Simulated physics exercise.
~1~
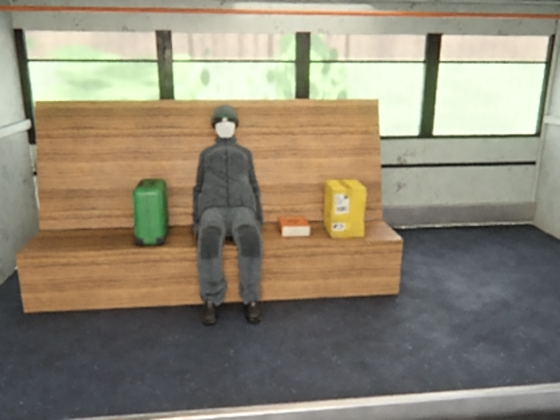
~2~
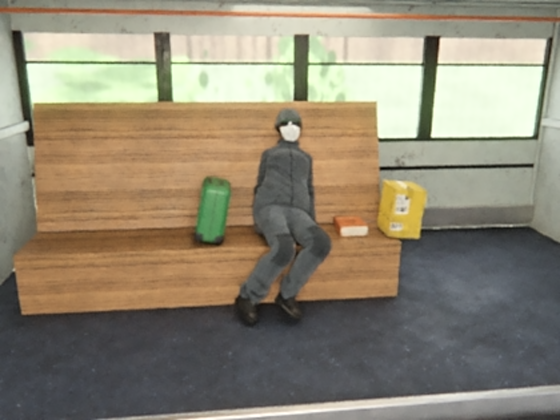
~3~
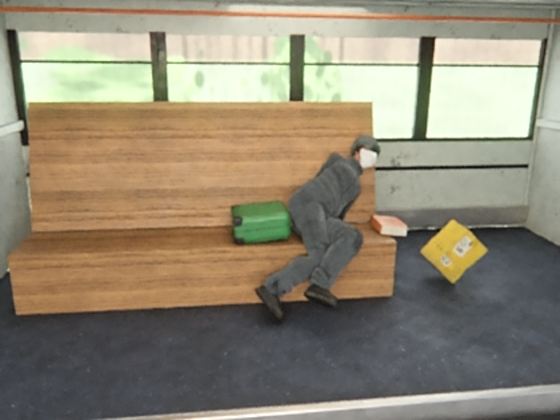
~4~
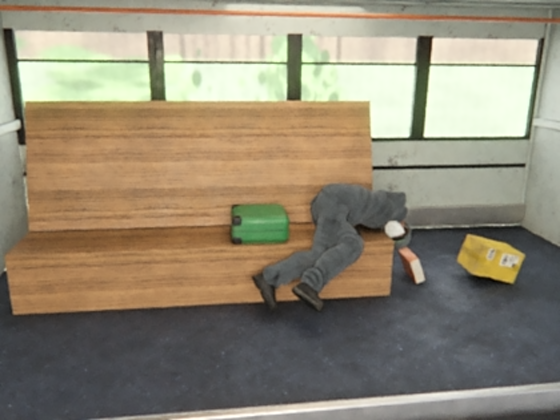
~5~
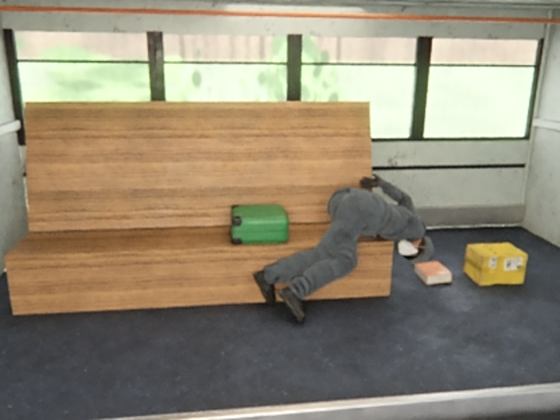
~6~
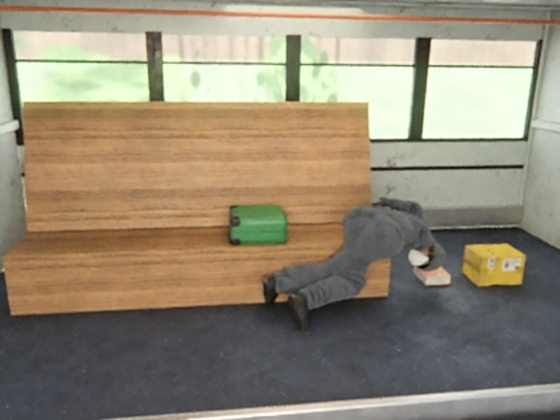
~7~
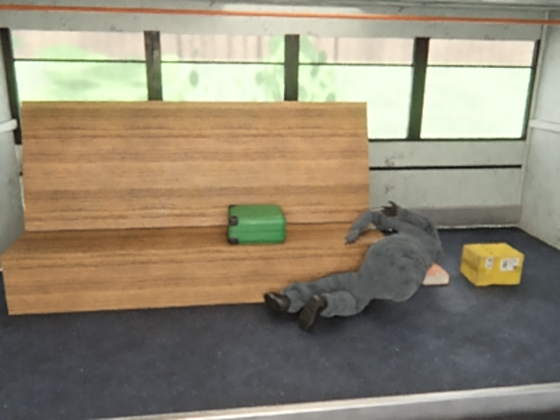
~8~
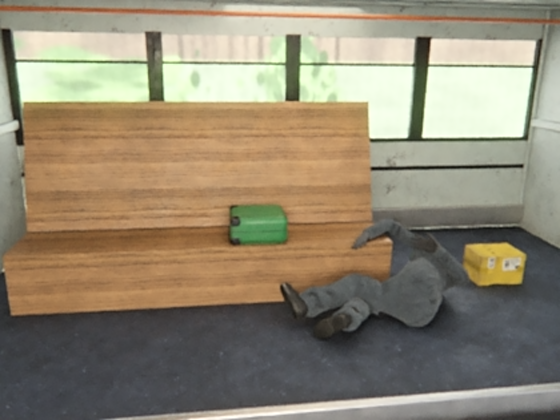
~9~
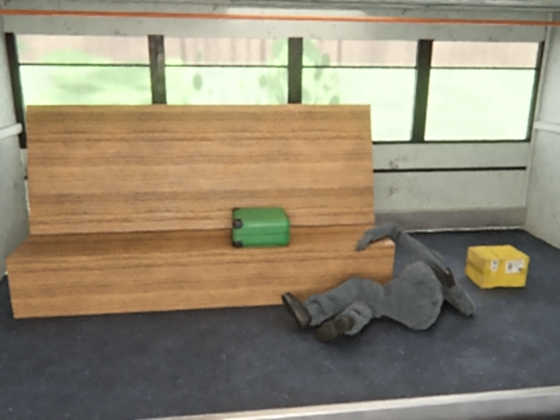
The clip opens on a masked figure in grey sitting upright on a wooden bench in a metro car, with a green case to the left and an orange folder and a yellow pack to the right. Everything slides right along the seat, and the green case tips onto its side but stays there. The yellow pack tumbles off the end to the floor, and the figure topples sideways after it. The orange folder drops too, as the limp body folds headfirst over the edge. The hips slip off the seat, and the figure ends crumpled on the floor, hiding the folder, near the yellow pack.
